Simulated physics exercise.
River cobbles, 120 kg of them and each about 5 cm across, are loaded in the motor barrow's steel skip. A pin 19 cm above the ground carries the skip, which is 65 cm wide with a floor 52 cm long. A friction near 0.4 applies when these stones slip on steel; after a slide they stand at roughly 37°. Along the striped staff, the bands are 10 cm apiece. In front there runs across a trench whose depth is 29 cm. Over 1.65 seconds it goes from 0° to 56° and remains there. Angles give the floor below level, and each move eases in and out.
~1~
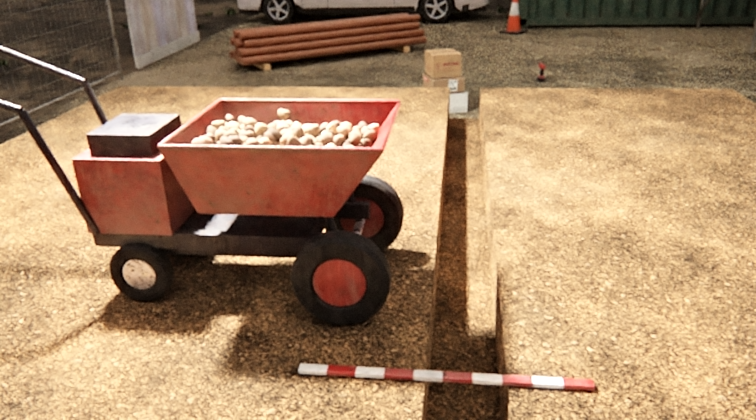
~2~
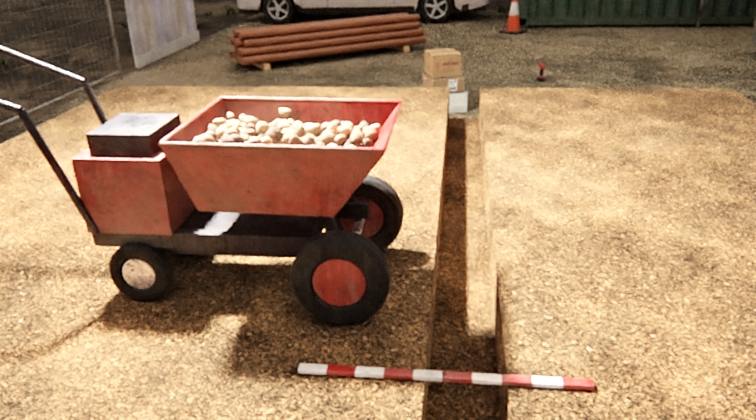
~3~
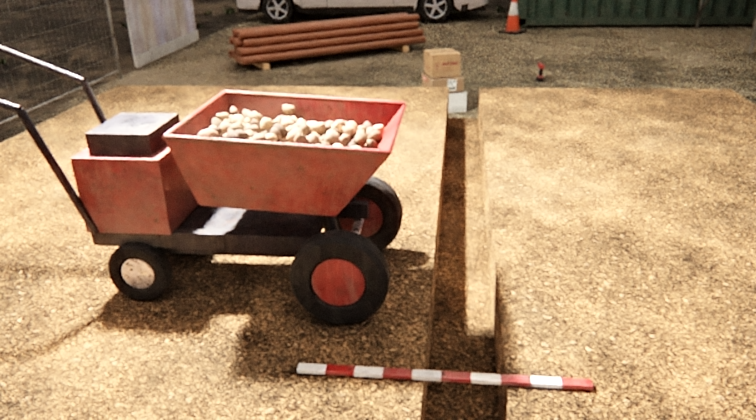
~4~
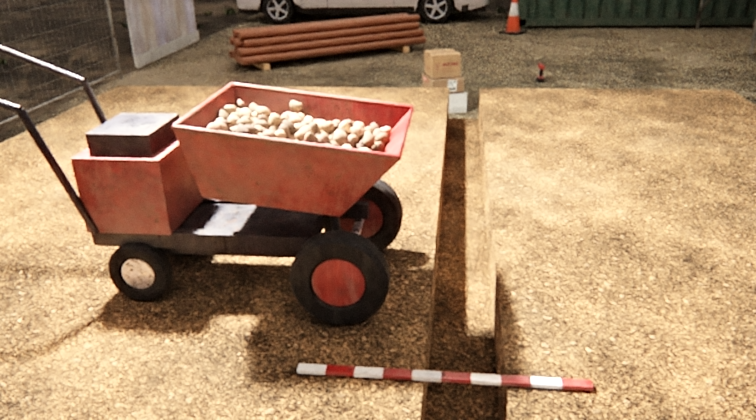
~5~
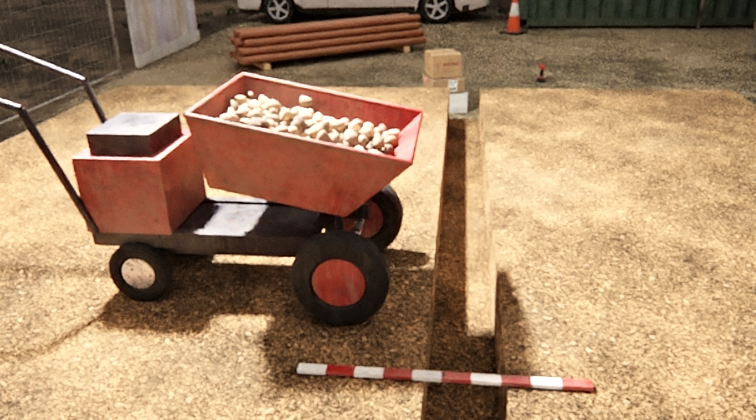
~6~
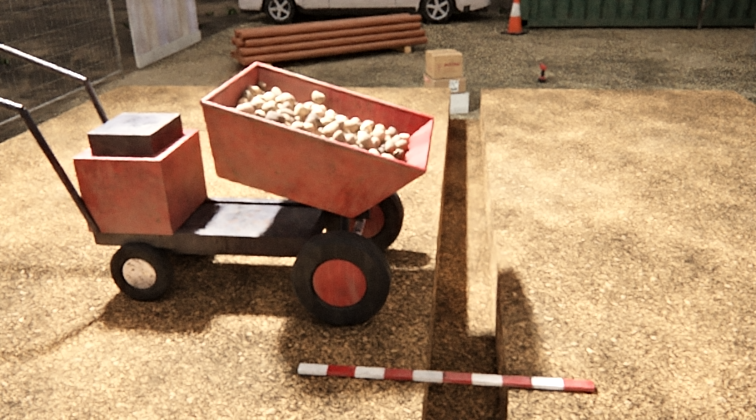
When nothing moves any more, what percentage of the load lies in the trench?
12 %.
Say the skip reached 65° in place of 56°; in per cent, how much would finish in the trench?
Roughly 35% would end there.
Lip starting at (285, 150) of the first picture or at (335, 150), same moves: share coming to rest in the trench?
Around 35 and then 35 percent.
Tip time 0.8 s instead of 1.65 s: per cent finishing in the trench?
It would be near 15 per cent.
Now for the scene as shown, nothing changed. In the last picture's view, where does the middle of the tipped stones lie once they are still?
Around (531, 290).
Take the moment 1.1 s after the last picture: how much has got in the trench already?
By that point it's something like 0 in a hundred.
Then, 0.6 s after the last picture the floor is at 47°, 100 % in the skip; the foremost stones are at (449, 195).
Then, 1.1 s after the last picture the floor is at 56°, 91 % in the skip, 2 % in the trench, 7 % past the trench; the foremost stones are at (543, 284).
Then, 1.5 s after the last picture the floor is at 56°, 73 % in the skip, 4 % in the trench, 23 % past the trench; the foremost stones are at (608, 287).
Then, 3.5 s after the last picture the floor is at 56°, 58 % in the skip, 12 % in the trench, 30 % past the trench; the foremost stones are at (649, 278).
